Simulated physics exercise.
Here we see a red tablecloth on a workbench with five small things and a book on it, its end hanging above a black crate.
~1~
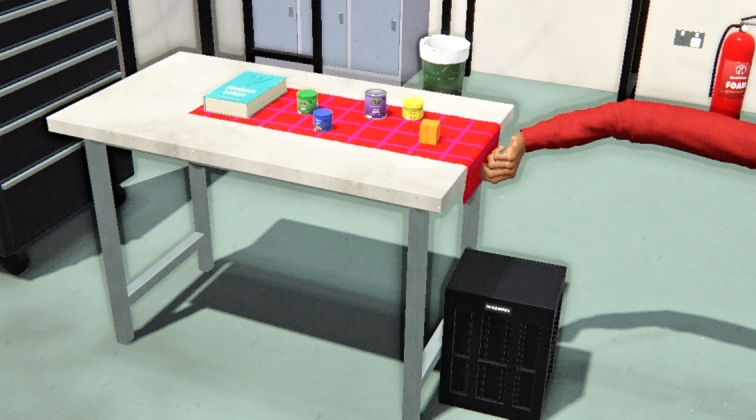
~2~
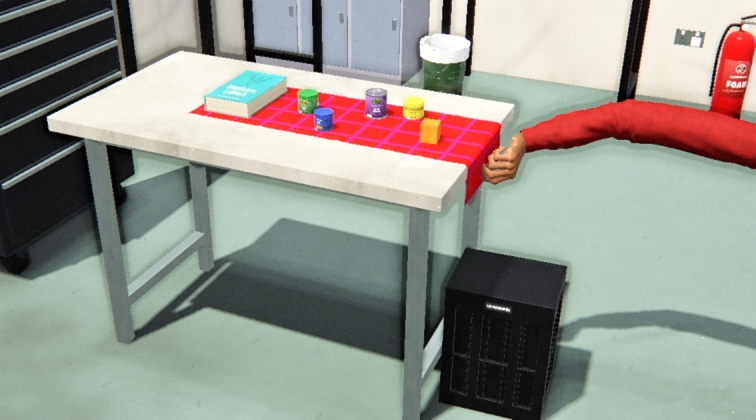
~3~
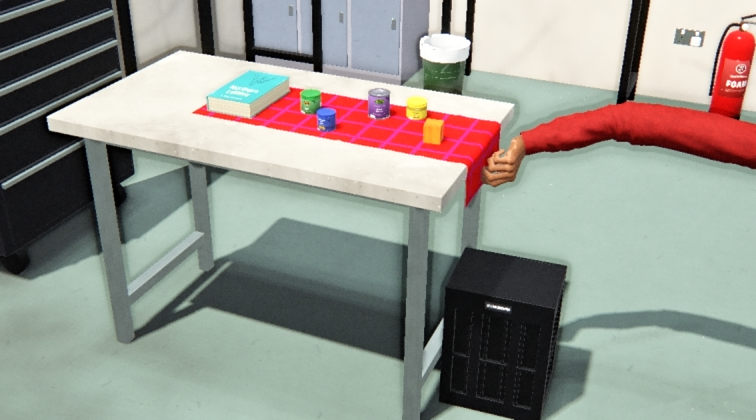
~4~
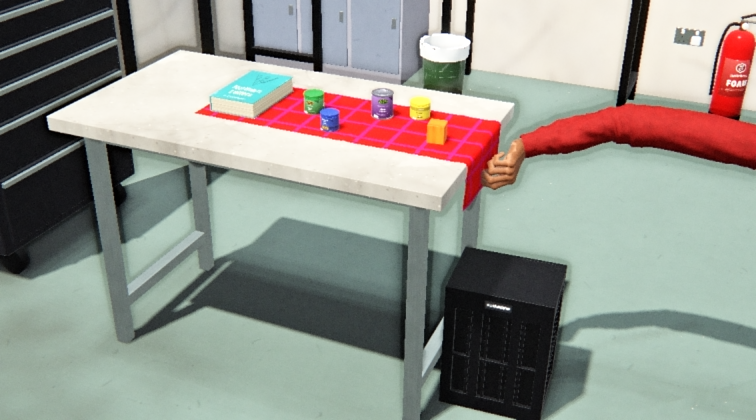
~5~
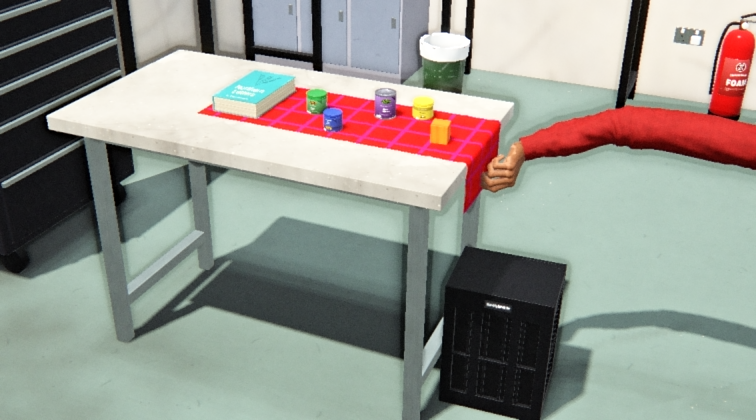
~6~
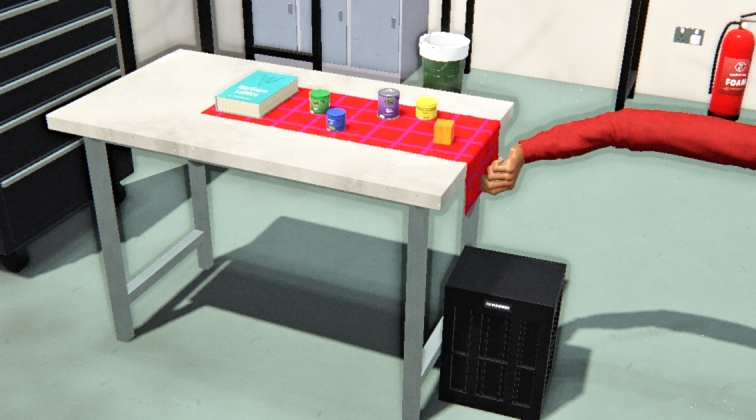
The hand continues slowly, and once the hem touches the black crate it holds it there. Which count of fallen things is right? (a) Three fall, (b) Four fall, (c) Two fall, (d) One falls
Option c: Two fall.
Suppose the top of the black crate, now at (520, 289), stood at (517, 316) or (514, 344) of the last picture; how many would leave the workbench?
3 and 4.
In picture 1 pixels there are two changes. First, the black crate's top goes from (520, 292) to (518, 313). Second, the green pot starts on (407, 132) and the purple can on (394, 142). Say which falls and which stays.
Result: Green pot gone, purple can gone.
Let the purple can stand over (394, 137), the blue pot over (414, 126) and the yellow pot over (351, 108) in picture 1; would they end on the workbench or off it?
In the end the purple can is no longer on top, the blue pot is no longer on top, and the yellow pot is still on top.
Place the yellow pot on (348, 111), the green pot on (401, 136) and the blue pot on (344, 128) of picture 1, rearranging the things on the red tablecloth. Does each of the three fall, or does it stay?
The yellow pot stays put; the green pot ends up off; the blue pot stays put.
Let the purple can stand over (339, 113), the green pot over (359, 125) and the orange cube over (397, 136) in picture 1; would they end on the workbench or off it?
I'd say the purple can hangs on, the green pot hangs on, and the orange cube takes a fall.
Soon after, hem near (479, 246); orange cube gone.
After that, hem on the crate; orange cube and yellow pot gone.
In the end, hem on the crate; orange cube and yellow pot gone. The count of fallen things is two.
